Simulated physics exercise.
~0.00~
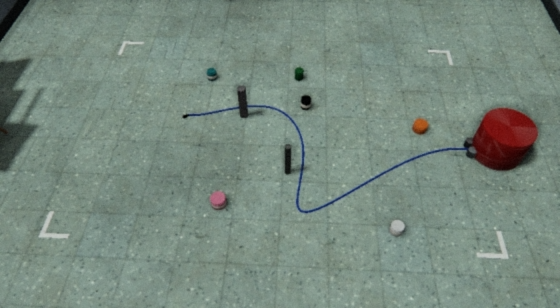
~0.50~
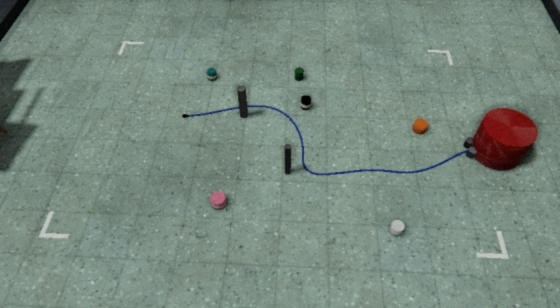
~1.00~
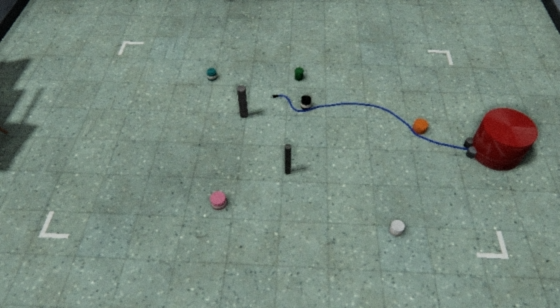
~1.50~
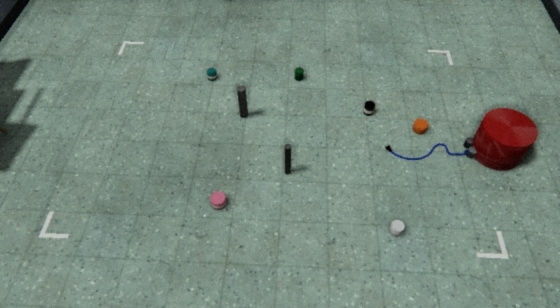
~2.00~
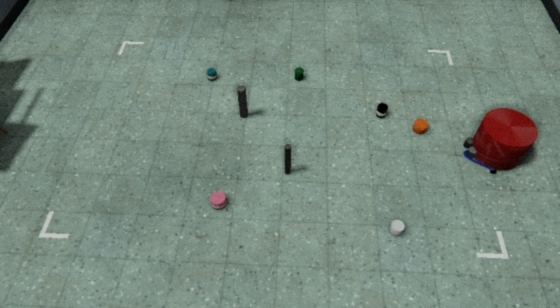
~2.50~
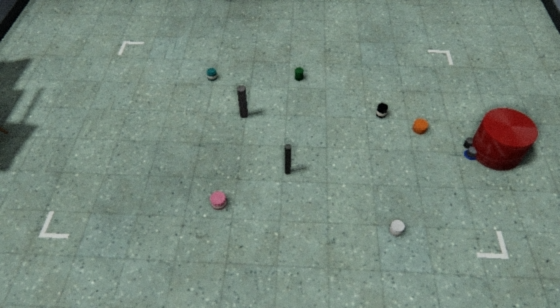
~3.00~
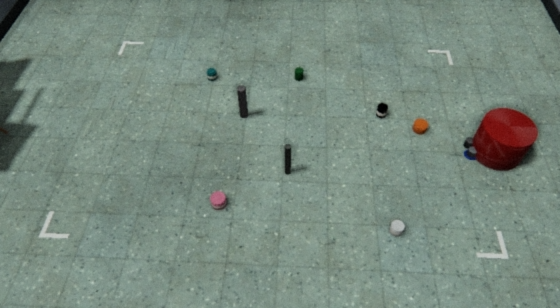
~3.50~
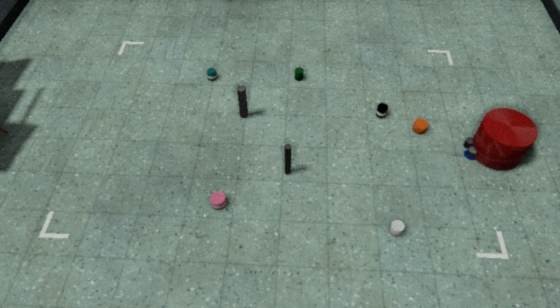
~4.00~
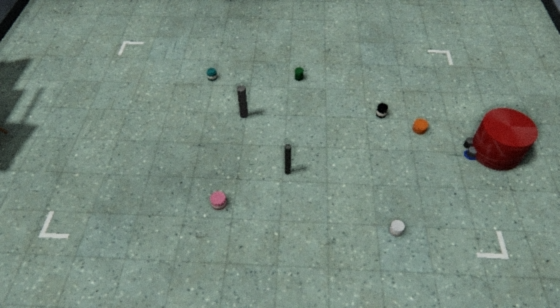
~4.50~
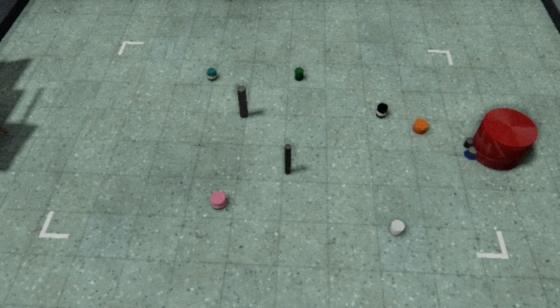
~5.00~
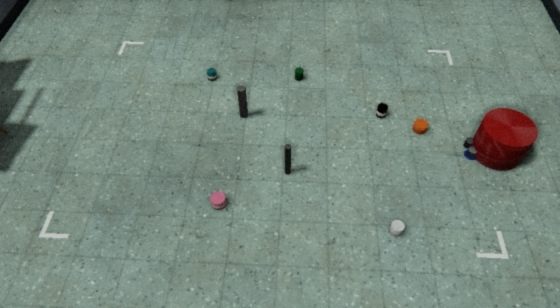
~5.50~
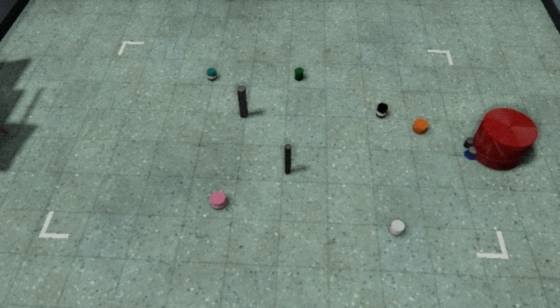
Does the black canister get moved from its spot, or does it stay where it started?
The black canister gets moved to the right by the cord, while the teal jar stays put.
